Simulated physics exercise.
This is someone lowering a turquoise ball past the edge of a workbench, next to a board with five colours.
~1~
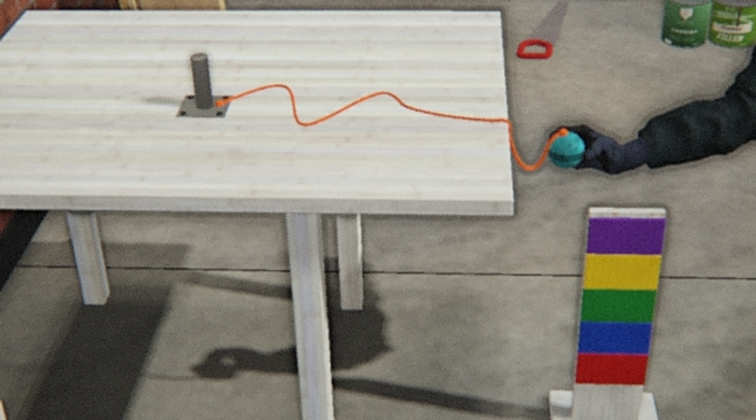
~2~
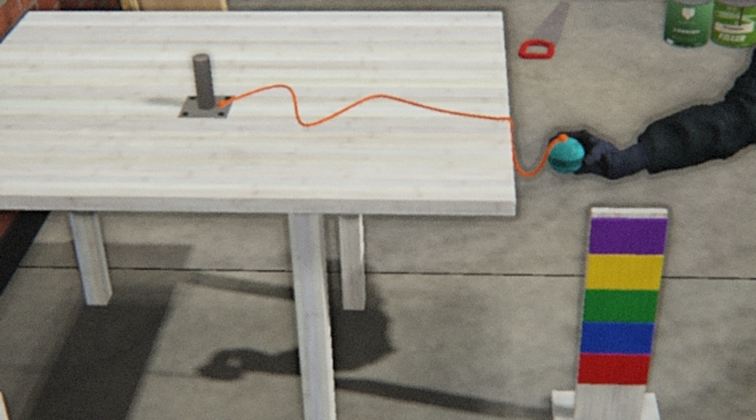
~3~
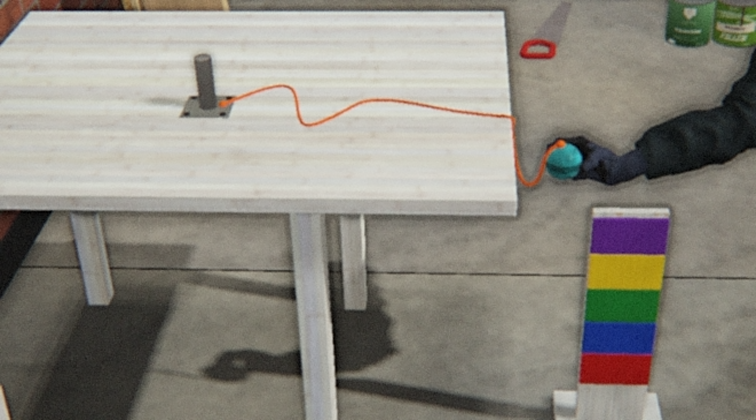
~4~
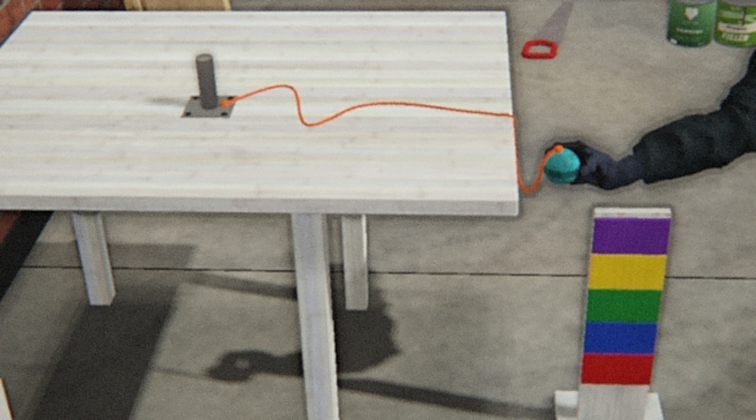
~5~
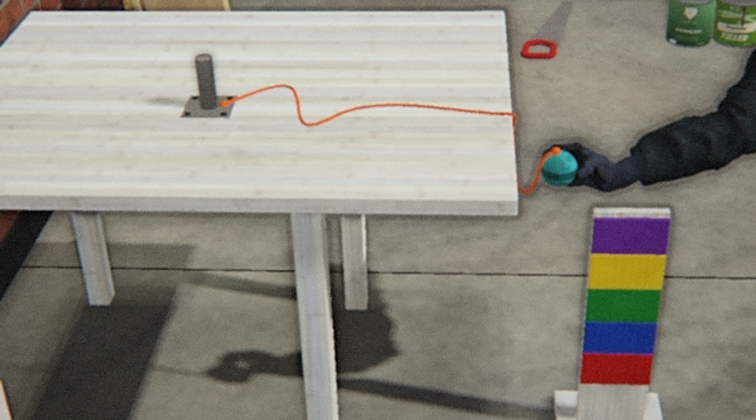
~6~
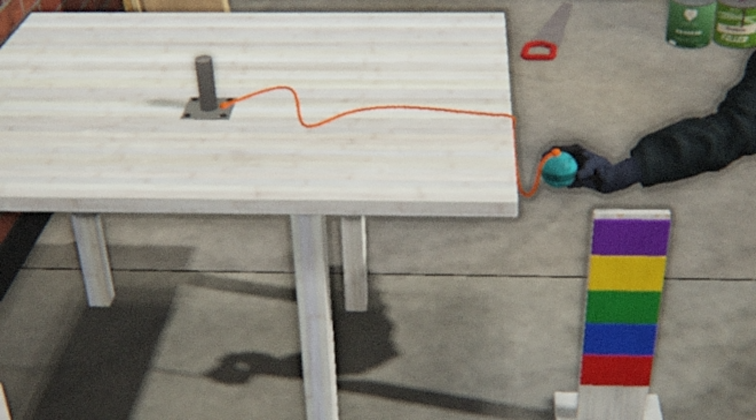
A gloved hand holds a turquoise ball on an orange string beside a table, lowering it slightly.
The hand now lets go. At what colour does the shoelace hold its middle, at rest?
Its centre hangs level with the blue band.
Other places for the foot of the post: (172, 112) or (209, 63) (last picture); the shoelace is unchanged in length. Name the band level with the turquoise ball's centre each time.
It would be green; green.
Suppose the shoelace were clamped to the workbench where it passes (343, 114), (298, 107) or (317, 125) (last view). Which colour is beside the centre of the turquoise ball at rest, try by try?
Try by try: Yellow; green; yellow.
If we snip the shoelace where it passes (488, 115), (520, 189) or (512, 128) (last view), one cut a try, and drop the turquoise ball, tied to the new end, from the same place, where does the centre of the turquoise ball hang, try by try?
Near (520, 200), (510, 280) and (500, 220).
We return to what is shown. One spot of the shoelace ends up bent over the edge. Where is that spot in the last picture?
The one at (416, 108).
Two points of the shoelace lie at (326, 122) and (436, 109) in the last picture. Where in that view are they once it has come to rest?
About (412, 115), and the other about (512, 140).
Soon after, ball near (464, 322); level with blue.
After that, ball near (527, 341); level with blue.
In the end, ball near (500, 340); level with blue. Its middle rests at the blue band.
